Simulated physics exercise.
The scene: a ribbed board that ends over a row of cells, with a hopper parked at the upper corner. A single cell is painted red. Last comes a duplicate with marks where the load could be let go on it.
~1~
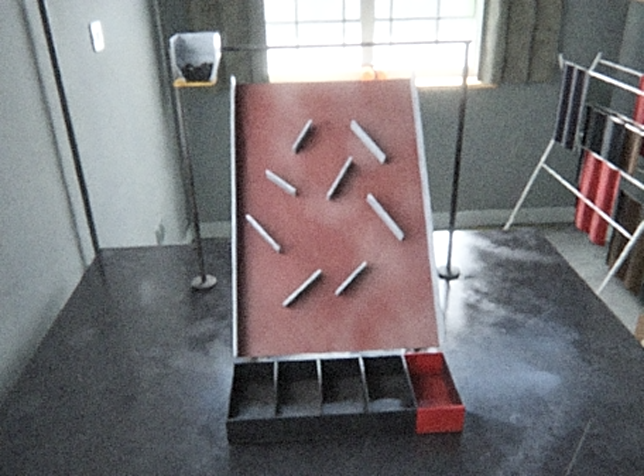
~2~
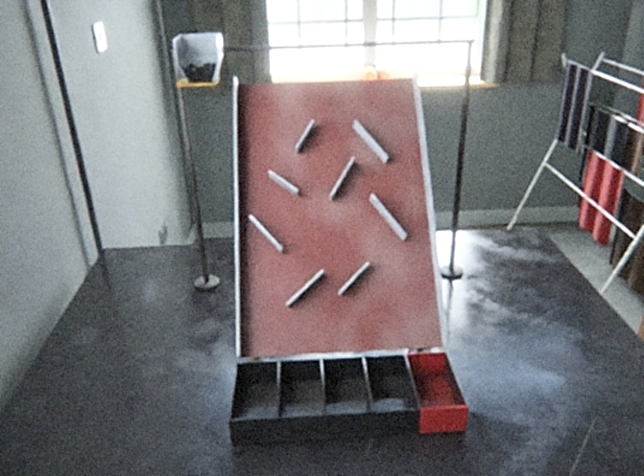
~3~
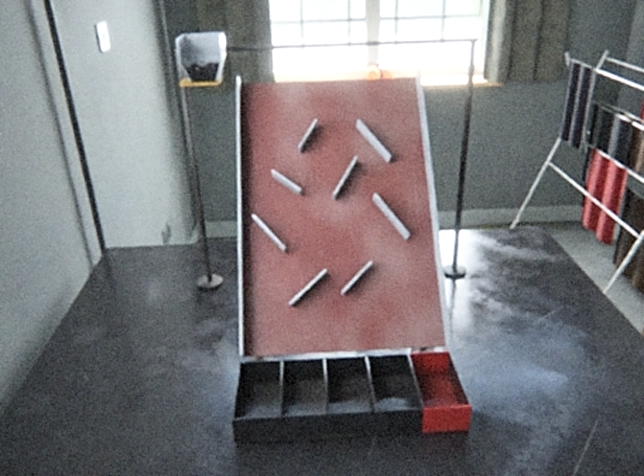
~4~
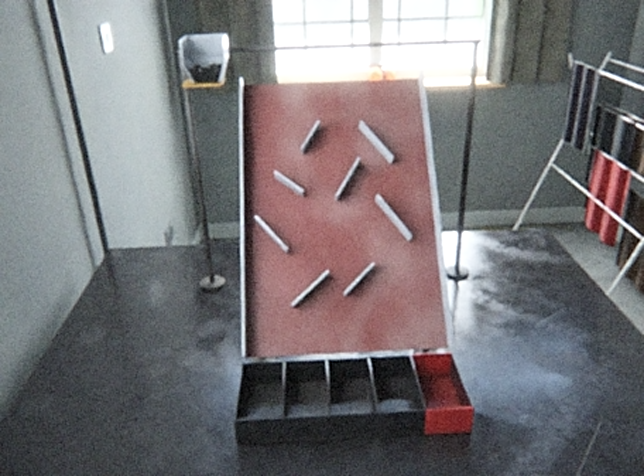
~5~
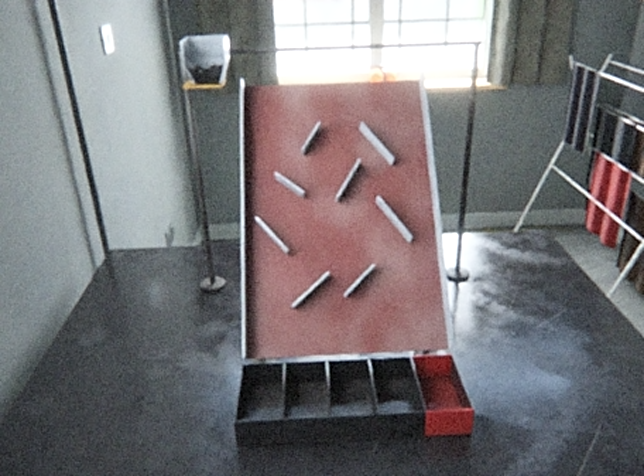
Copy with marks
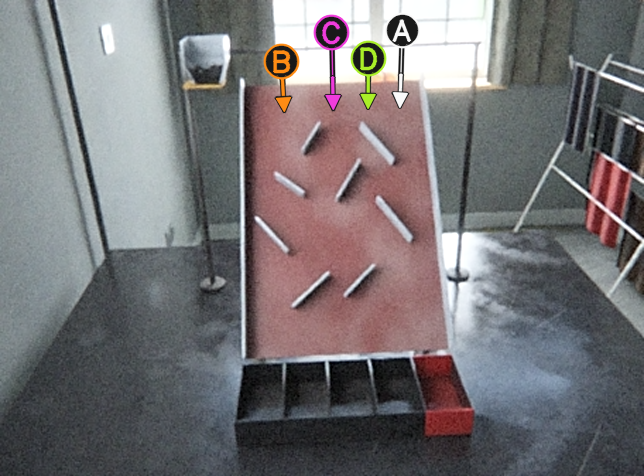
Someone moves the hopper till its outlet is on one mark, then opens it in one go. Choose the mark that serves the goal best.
A beats the others.
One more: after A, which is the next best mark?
That would be D.
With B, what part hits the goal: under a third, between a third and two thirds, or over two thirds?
Under a third.
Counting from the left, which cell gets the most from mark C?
The first.
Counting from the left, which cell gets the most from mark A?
It is the fifth one.
On the marked copy, mark A meets the board at (400, 102); mark B meets the board at (284, 106); mark C meets the board at (333, 104); mark D meets the board at (368, 103).
Choosing A, nearly all in the red cell.
Choosing B, none in the red cell, nearly all in other cells, a stray few held on the board, a stray few outside the box.
Choosing C, a stray few in the red cell, nearly all in other cells, a small part outside the box.
Choosing D, about two thirds in the red cell, about a quarter in other cells, a small part outside the box.
